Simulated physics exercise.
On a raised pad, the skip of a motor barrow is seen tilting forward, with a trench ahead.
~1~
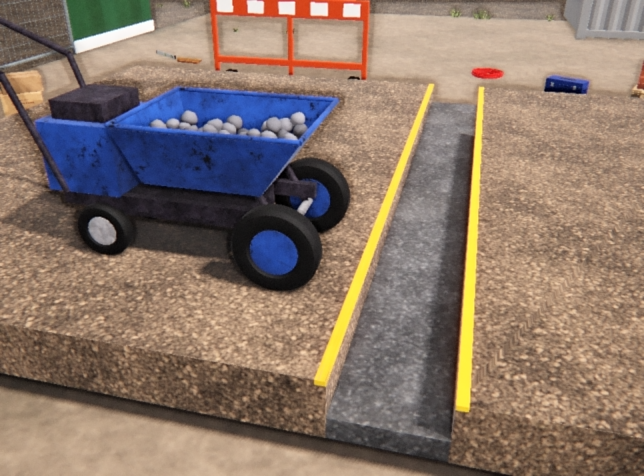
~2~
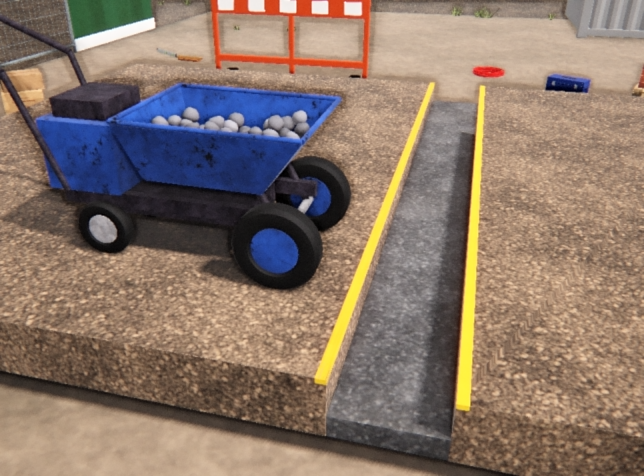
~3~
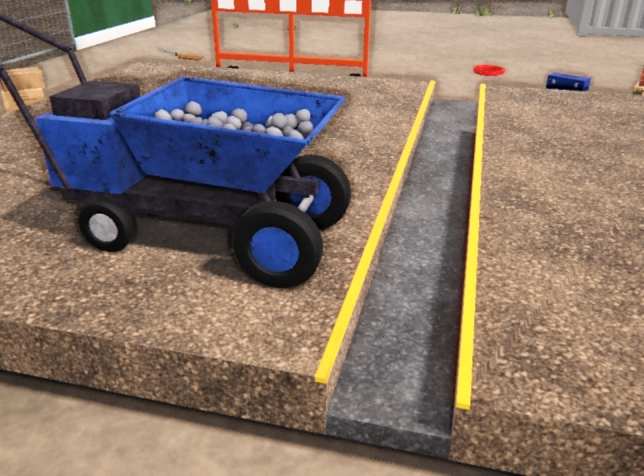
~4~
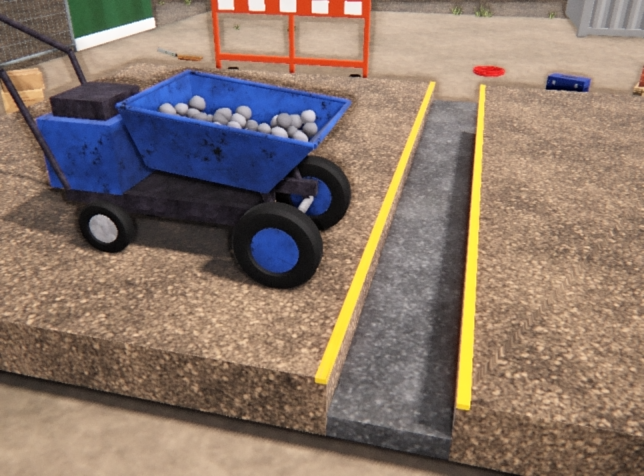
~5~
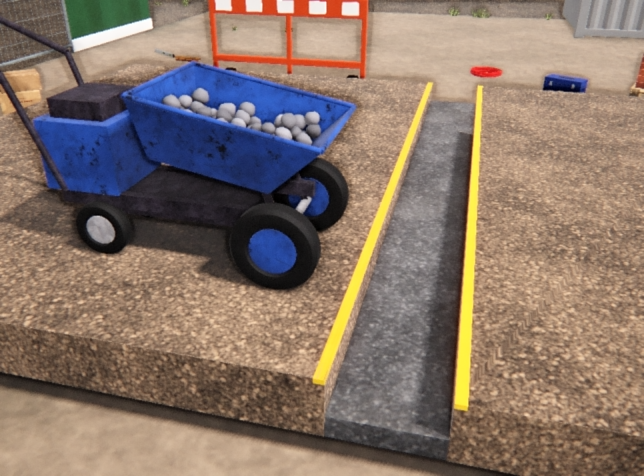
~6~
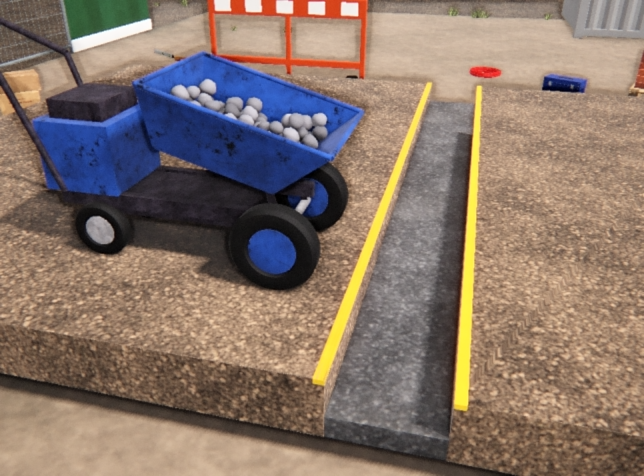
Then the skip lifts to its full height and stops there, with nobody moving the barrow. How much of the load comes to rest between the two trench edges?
The load ends chiefly in the trench.
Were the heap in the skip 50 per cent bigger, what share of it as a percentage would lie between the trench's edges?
It lands at roughly 80 per cent.
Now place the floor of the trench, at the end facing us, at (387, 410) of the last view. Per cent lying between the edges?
The share would be close to 80 percent.
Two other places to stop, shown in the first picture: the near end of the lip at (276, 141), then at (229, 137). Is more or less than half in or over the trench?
The first place leaves the greater portion between the edges, the second place the greater portion.
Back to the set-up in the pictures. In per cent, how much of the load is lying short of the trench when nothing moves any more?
Estimate: Some 0 percent.
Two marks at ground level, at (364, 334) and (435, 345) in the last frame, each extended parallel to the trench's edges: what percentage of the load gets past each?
90 % and 30 %, in that order.
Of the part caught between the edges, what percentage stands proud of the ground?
Estimate: Around 0 %.
Soon after the last picture, skip tipped steeply; all in the skip.
A little later, skip tipped right over; about two thirds in the skip; about a quarter in or heaped over the trench; a stray few beyond it; a small part falling.
Later still, skip tipped right over; nearly all in or heaped over the trench; a small part beyond it.
At rest, skip tipped right over; nearly all in or heaped over the trench; a small part beyond it.
